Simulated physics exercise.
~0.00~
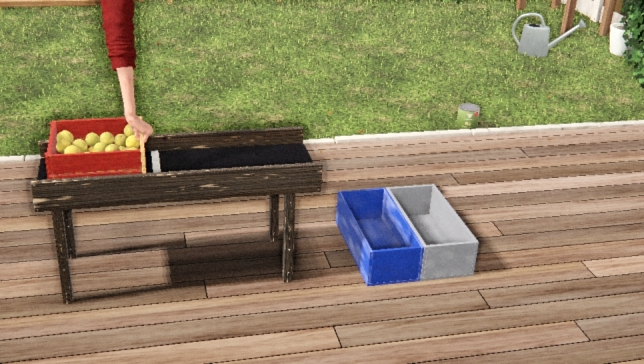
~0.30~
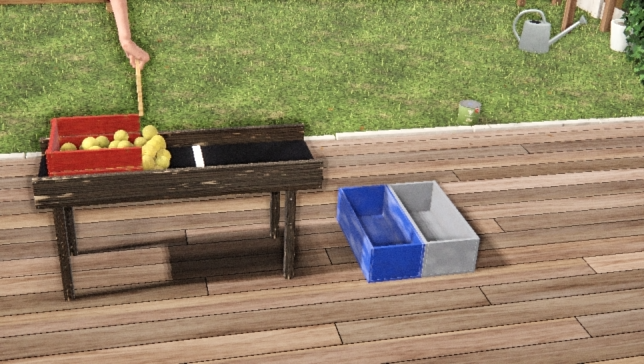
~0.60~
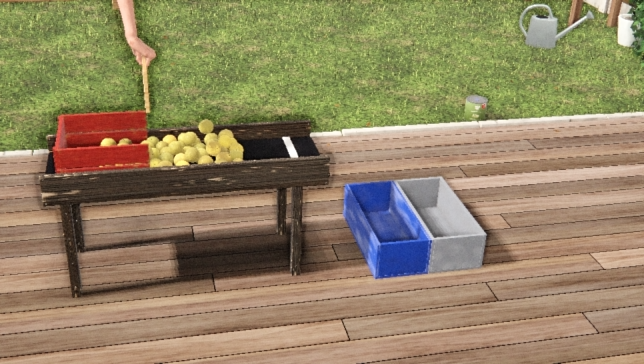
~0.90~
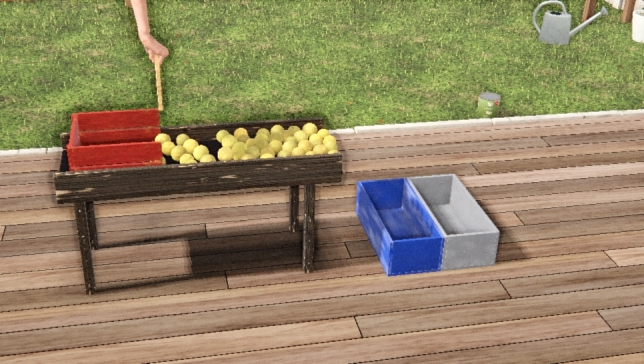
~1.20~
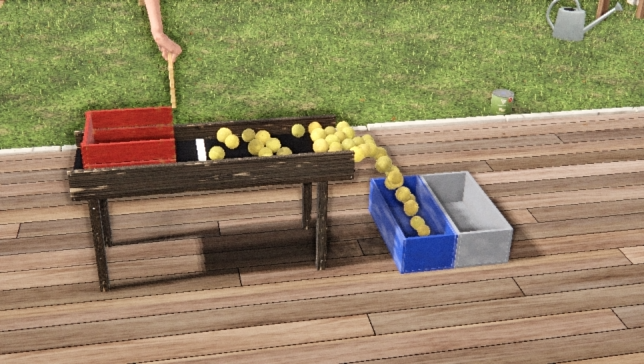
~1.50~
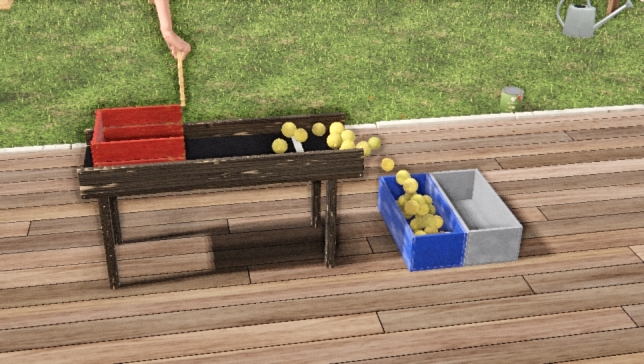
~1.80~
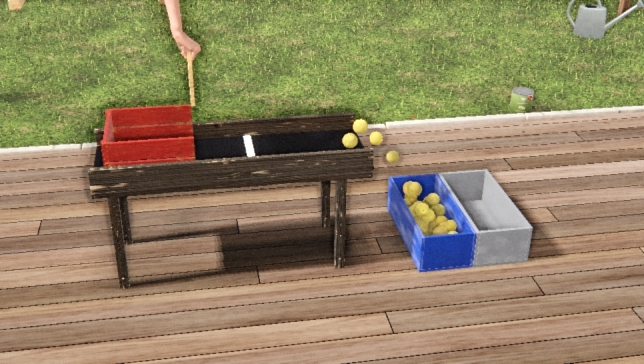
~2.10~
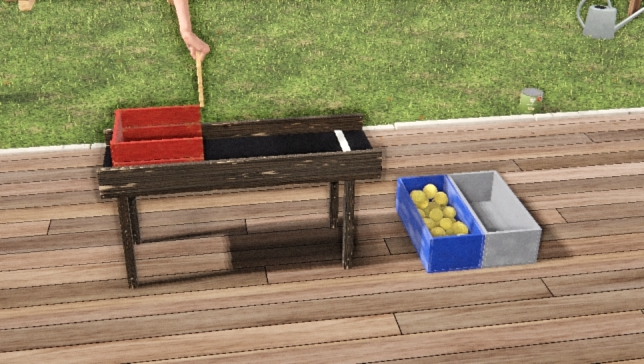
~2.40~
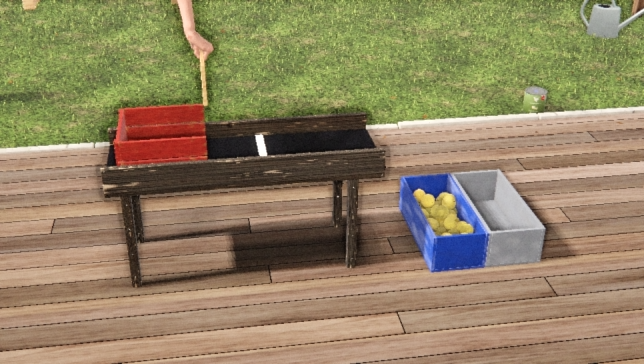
On a wooden deck beside a lawn, a hand lifted the gate of a red pen, and yellow apples spilled out, rode a dark belt to the right and tumbled off its end, until they all lay in the blue box, leaving the grey tote empty.
